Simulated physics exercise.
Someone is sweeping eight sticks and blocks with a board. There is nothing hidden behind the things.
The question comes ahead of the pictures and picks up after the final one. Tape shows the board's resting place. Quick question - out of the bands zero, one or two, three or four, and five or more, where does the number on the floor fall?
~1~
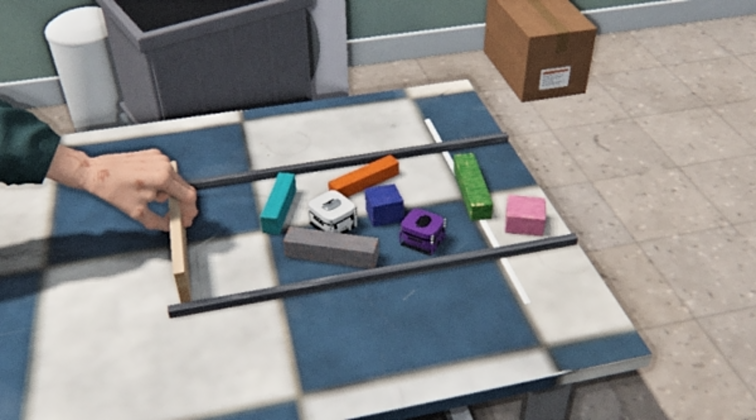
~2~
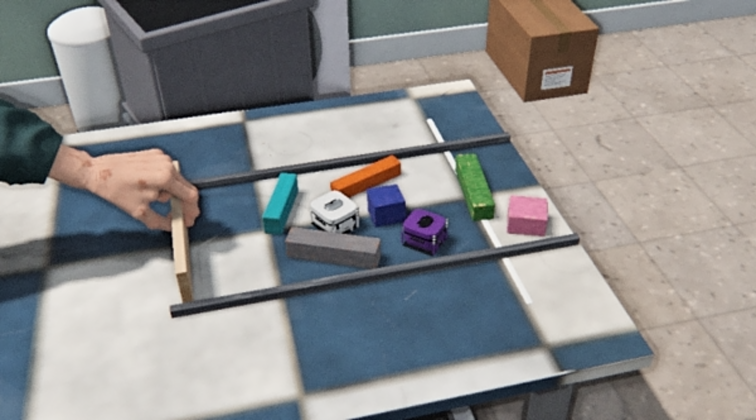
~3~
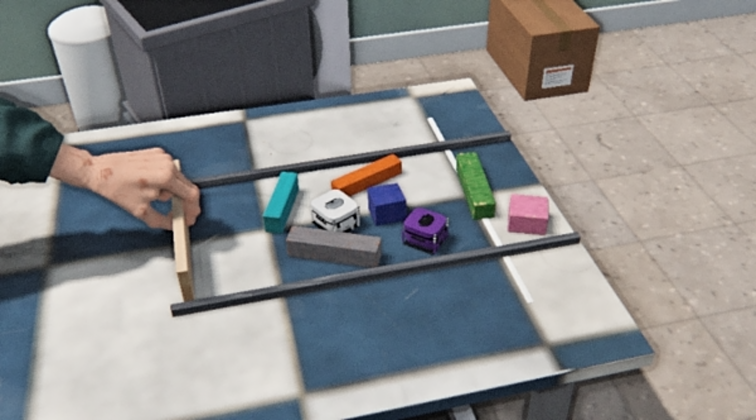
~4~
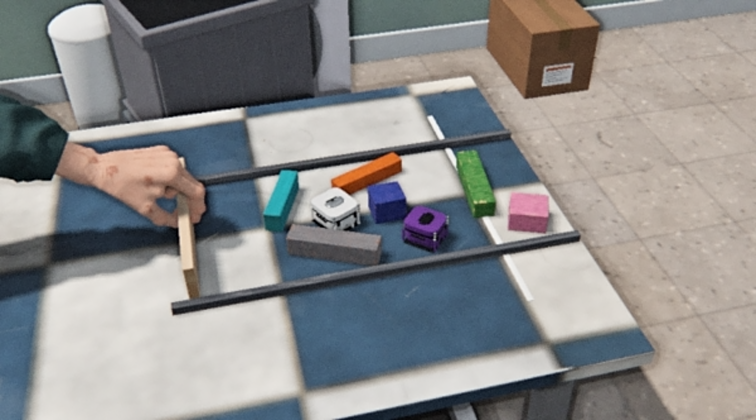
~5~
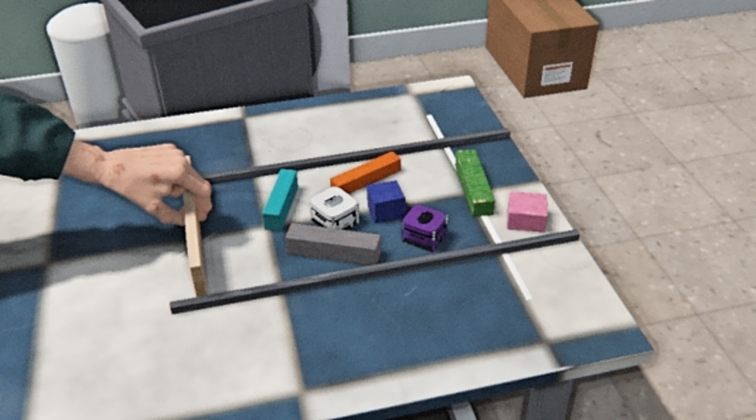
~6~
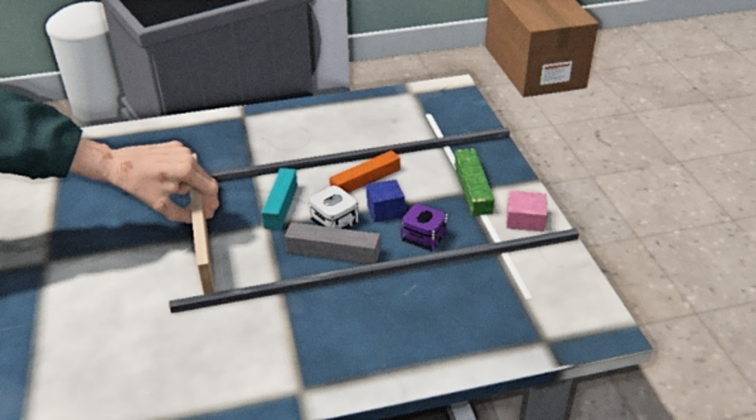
Turns out one or two get pushed past the edge and drop.
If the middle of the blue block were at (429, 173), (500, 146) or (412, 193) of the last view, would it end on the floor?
At each spot in turn it holds steady, topples down and holds steady.
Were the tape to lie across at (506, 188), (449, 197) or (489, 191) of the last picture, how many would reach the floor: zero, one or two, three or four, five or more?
In turn: Three or four; none; three or four.
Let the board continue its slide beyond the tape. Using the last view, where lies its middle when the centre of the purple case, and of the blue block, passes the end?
Around (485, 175), then around (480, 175).
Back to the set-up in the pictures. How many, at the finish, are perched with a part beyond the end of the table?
Number: 4.
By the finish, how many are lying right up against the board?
Total: 2.
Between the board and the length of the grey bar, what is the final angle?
About 60 degrees.
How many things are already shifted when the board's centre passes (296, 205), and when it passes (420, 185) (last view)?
Counts: 3, 8.
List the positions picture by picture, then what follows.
The first picture shows pink block (525, 215); green bar (472, 186); purple case (423, 232); board (178, 229); tape (470, 198).
The second picture shows green bar (474, 186); board (180, 229).
The third picture shows purple case (425, 231); turquoise stick (282, 202).
The fourth picture shows pink block (528, 213); white case (335, 212).
The fifth picture shows green bar (474, 182); grey bar (334, 244).
The sixth picture shows pink block (527, 211); green bar (474, 182); purple case (424, 227); board (199, 221); tape (472, 193).
Early on, none off yet; pink block at rest near (527, 211); green bar at rest near (474, 182); purple case at rest near (424, 227).
A while later, none off yet; pink block at rest near (527, 211); green bar at rest near (474, 182); purple case travelled about its own width near (443, 215).
Further along, none off yet; pink block travelled a little near (548, 211); green bar travelled a little near (518, 171); purple case travelled well along near (507, 202).
Finally, the number that fall off is one or two; lost, green bar and pink block.
